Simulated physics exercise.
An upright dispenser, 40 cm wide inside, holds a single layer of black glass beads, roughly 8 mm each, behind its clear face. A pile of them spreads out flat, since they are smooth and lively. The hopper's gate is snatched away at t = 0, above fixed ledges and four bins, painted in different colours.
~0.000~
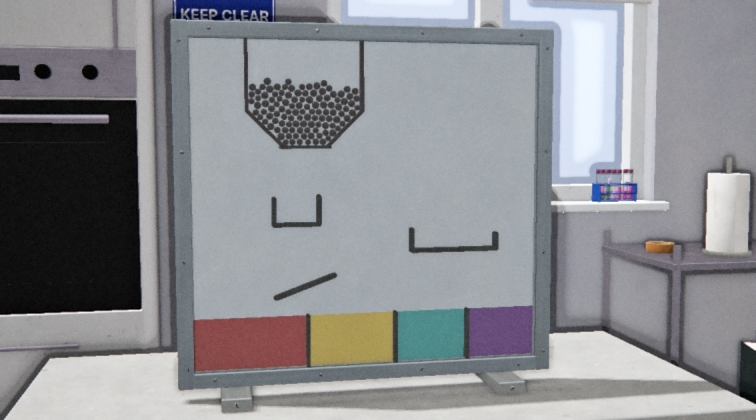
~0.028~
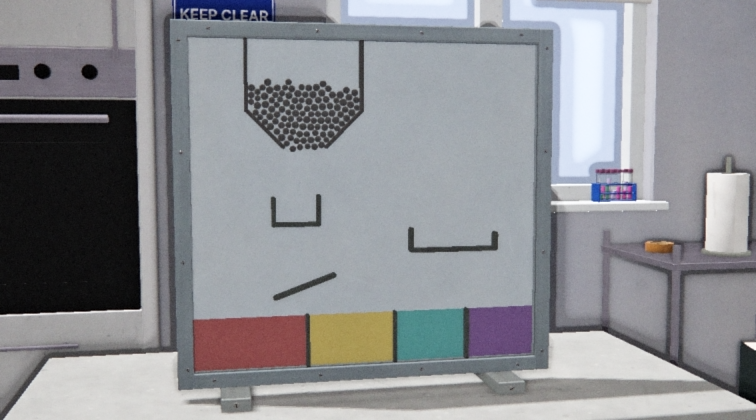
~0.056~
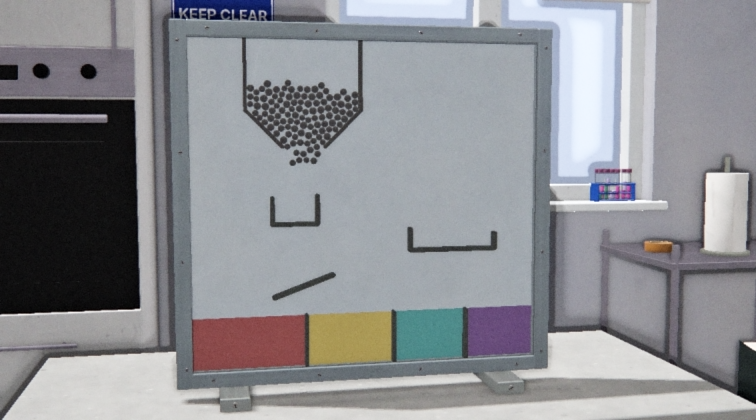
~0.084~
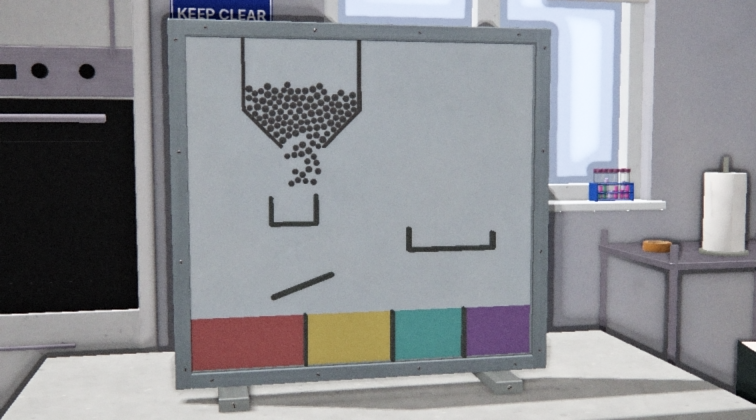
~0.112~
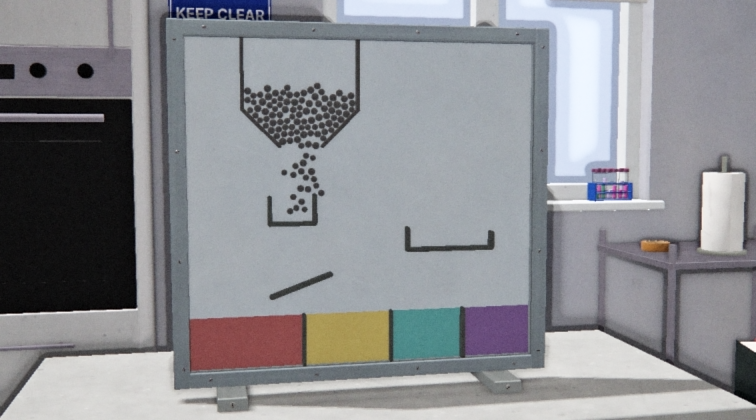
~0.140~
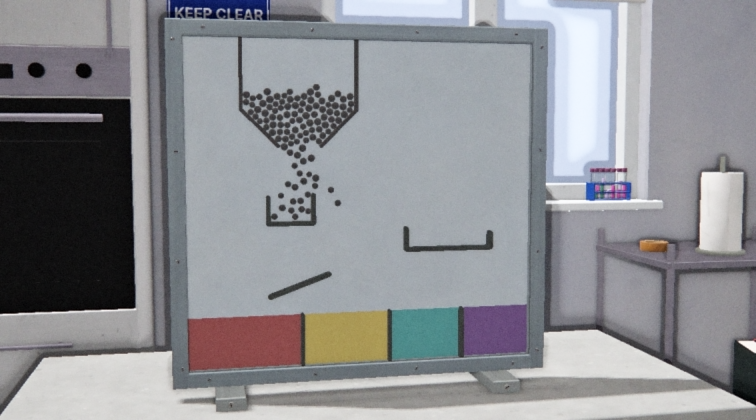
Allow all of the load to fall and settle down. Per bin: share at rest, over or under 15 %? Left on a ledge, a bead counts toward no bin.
Share at rest: Purple bin under, yellow bin over, turquoise bin under, red bin over.
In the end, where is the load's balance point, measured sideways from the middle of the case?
It sits around 7 cm left of centre.
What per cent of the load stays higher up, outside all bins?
Estimated share: Some 25 %.
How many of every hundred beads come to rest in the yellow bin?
I'd put it at close to 35 per cent.
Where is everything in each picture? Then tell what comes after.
The first frame shows gate shut, about 110 beads in the hopper; its mouth (284, 147) to (327, 147); purple (500, 332), yellow (352, 339), turquoise (430, 335), red (251, 344).
In the second frame, 2 out; leading bead (293, 149).
In the third frame, 9 out; leading bead (293, 163).
In the fourth frame, 16 out; leading bead (292, 184).
In the fifth frame, 19 out; leading bead (290, 211).
In the sixth frame, 26 out; leading bead (295, 217); ledges cup (268, 198) to (313, 195), cup (406, 228) to (490, 232), slope (270, 297) to (329, 274).
After 0.34 s 70 % have left the hopper; down in the bins, yellow 5 %.
After 0.55 s 100 % have left the hopper; down in the bins, yellow 20 %, red 15 %.
In the end, by 1.8 s, purple 0 %, yellow 35 %, turquoise 5 %, red 35 %, left higher up 25 %.
